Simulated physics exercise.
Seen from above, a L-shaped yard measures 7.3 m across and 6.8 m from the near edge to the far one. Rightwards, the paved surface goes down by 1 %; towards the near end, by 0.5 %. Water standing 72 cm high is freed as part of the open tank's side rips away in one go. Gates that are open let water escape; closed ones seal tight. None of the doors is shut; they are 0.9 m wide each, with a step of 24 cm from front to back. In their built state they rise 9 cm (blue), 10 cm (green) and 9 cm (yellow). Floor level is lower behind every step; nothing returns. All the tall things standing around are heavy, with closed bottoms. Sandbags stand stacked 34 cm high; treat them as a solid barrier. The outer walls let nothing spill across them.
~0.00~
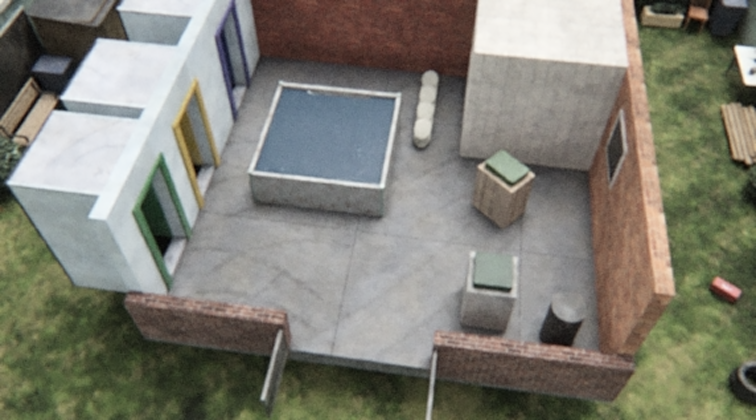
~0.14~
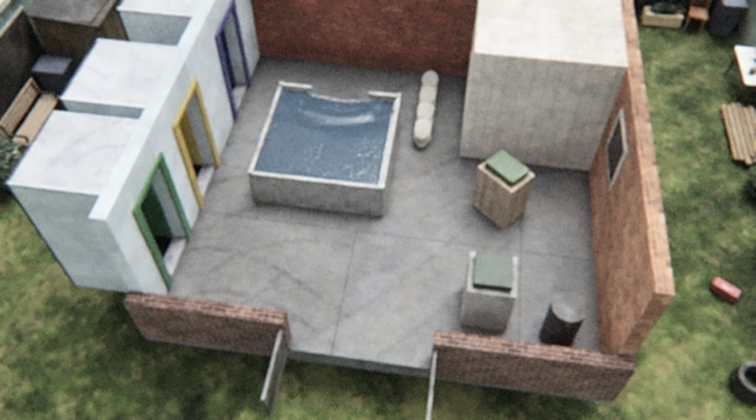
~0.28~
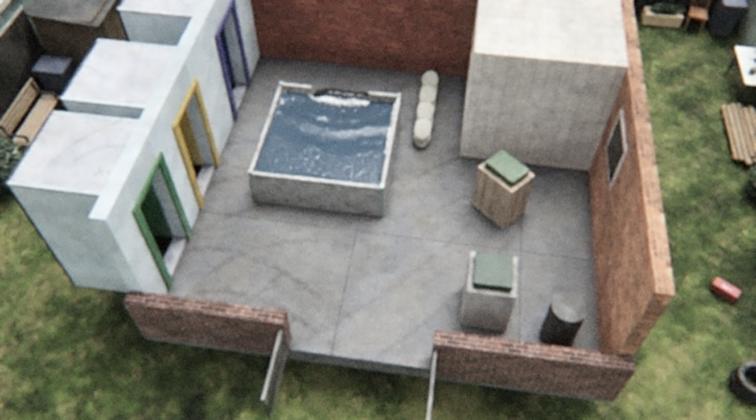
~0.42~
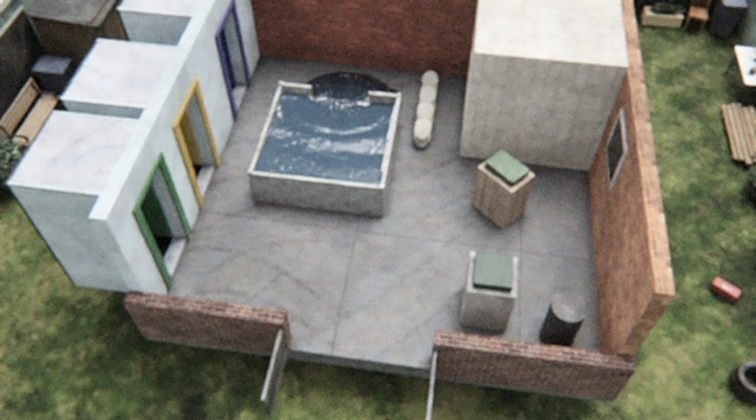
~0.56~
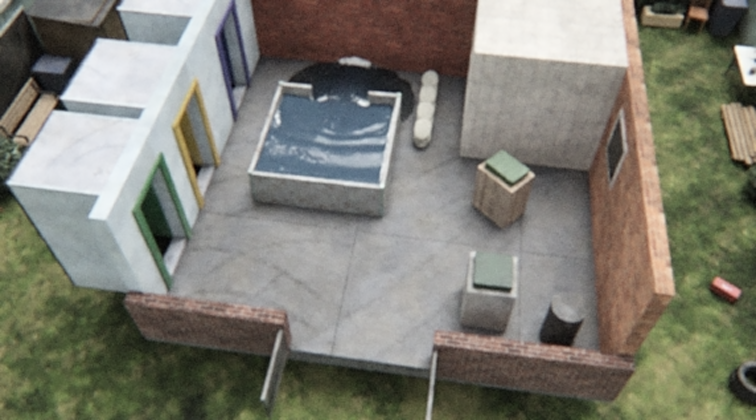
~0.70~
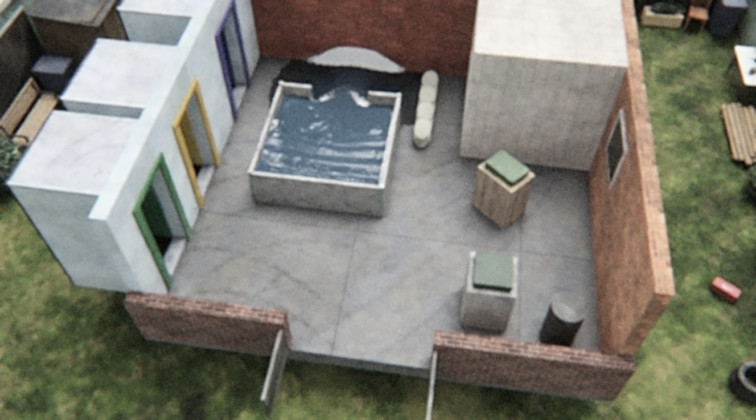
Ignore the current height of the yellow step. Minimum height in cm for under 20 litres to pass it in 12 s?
I would say 6 cm.
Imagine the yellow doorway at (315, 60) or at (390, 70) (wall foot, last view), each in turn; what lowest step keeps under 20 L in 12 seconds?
Minimums: Roughly 32 cm and 35 cm.
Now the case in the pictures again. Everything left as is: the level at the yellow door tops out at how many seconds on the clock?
The level tops out around 6.5 s.
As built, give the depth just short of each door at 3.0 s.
Lab note, cm: Blue 16; green 0; yellow 4.
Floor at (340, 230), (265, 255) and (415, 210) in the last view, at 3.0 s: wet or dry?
Untouched; untouched; awash.
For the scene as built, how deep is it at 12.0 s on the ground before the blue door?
7.0 cm.
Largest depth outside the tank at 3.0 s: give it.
Up to some 38 cm.
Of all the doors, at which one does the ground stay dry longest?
The green door comes last.
After 1.4 s water covers 15 % of the floor, deepest (48 cm) near (353, 69); it has not reached the yellow door.
After 3.0 s water covers 35 % of the floor, deepest (38 cm) near (465, 81); 4 cm at the yellow door, 0 litres in over its 9 cm step.
After 12.0 s water covers 95 % of the floor, deepest (17 cm) near (592, 299); 6 cm at the yellow door, 3 litres in over its 9 cm step.
At the yellow door as built, the water arrived by 2.8 s and peaked near 11 cm at 6.6 s.
Run again over the same 12 s with other heights there, 34 litres in over 5 cm, 13 litres over 7 cm. The limit of 20 litres is kept from about 6 cm up.
